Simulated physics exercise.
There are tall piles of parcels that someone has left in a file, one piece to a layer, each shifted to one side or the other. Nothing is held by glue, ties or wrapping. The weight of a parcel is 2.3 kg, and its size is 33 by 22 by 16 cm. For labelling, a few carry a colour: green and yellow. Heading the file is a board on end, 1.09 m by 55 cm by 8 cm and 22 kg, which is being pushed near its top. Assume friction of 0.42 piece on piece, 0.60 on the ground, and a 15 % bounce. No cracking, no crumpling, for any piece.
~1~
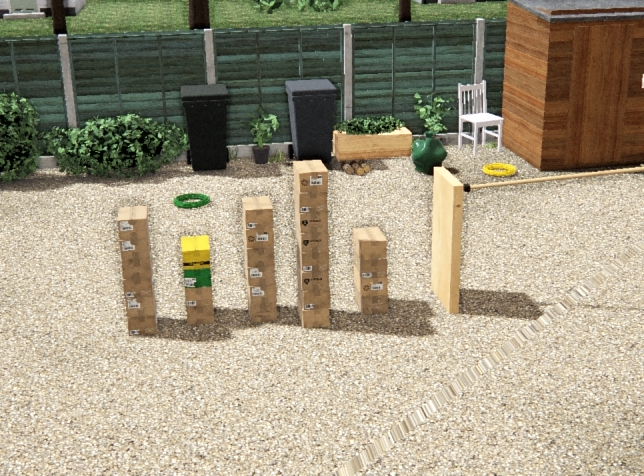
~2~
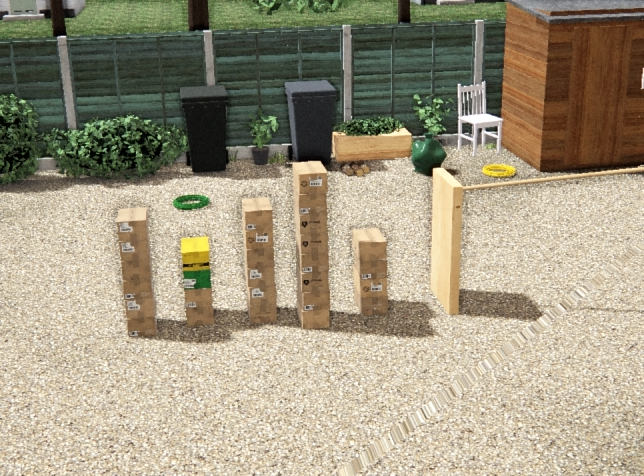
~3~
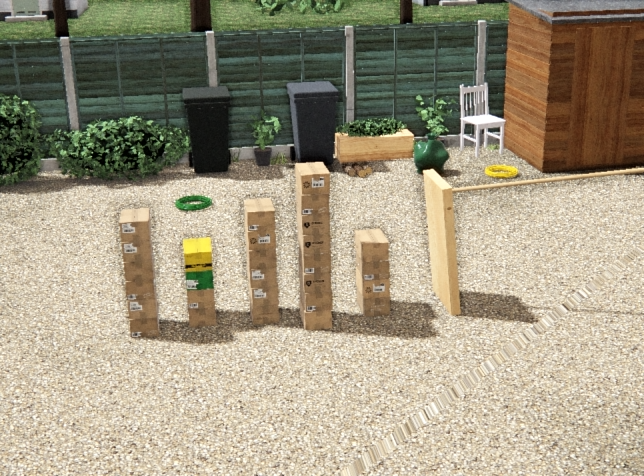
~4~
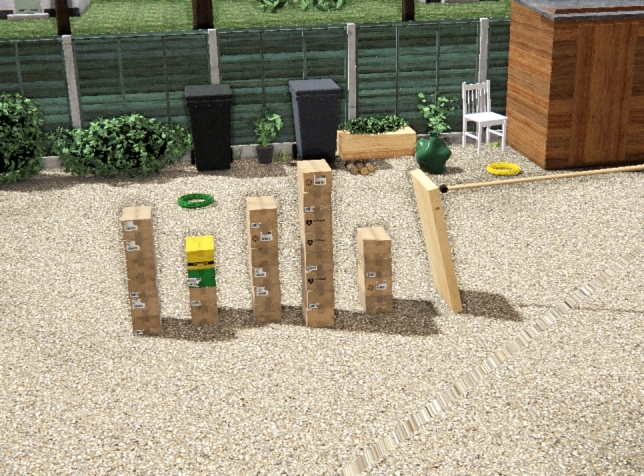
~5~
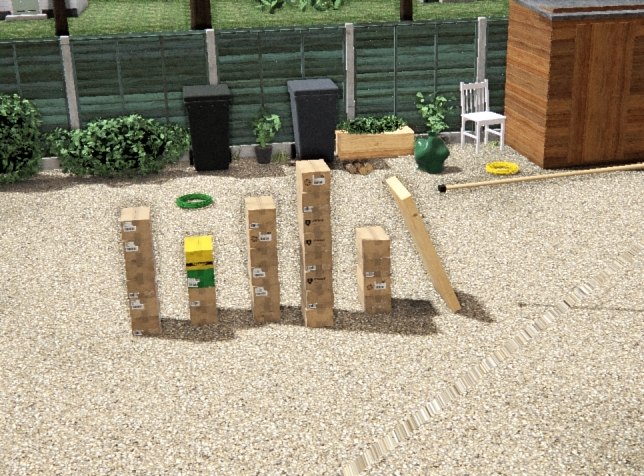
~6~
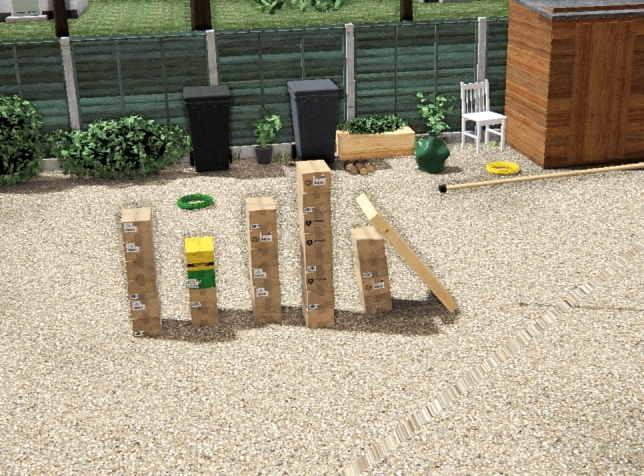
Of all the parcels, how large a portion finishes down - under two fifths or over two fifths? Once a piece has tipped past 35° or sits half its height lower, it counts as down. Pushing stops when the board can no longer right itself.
The portion is upwards of two fifths.
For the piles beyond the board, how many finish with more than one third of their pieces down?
Total count: 5.
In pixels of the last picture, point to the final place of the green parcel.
Check around (153, 289) in the last image.
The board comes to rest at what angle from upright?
70°, roughly.
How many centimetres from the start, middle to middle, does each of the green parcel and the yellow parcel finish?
For green it's roughly 40 cm, and for yellow it's roughly 70 cm.
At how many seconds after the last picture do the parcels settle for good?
Around 3.5 s.
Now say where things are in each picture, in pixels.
In the first frame (each place is the centre of the face we see best), pole end (468, 189) 9 cm short, board 0° from upright; yellow parcel (196, 260); green parcel (198, 278); the others all in place.
The second frame shows pole end 5 mm short, board 0° from upright; yellow parcel (196, 261).
The third frame shows pole end 8 cm in, board 6° from upright; yellow parcel (198, 262); the others all in place.
The fourth frame shows pole end (445, 190) 14 cm in, stopped, board 12° from upright; yellow parcel (201, 260); the others all in place.
The fifth frame shows pole end (444, 190) 14 cm in, stopped, board 23° from upright; yellow parcel (200, 260); the others all in place.
The sixth frame shows pole end (445, 190) 14 cm in, stopped, board 38° from upright; yellow parcel (200, 261); green parcel (202, 280); steepest lean 4°, the parcel at (372, 250); 4 have shifted.
Then, 0.57 s later than the last frame, board 58° from upright; 3 of the 28 parcels down.
Then, 1.19 s later than the last frame, board 68° from upright; 12 of the 28 parcels down; yellow parcel tilted 4°; green parcel tilted 4°.
Then, 1.75 s later than the last frame, board 68° from upright; 17 of the 28 parcels down; green parcel tilted 28°; yellow parcel tilted 28°, 56 mm lower.
Then, 2.23 s later than the last frame, board 68° from upright; 27 of the 28 parcels down; yellow parcel tilted 47°, 26 cm lower; green parcel tilted 43°, 12 cm lower.
When it is over, board 68° from upright; 27 of the 28 parcels down; green parcel tilted 43°, 12 cm lower; yellow parcel tilted 42°, 31 cm lower. That is 96 per cent. In pixels of the last frame, middles, green parcel near (153, 289), yellow parcel near (120, 296).
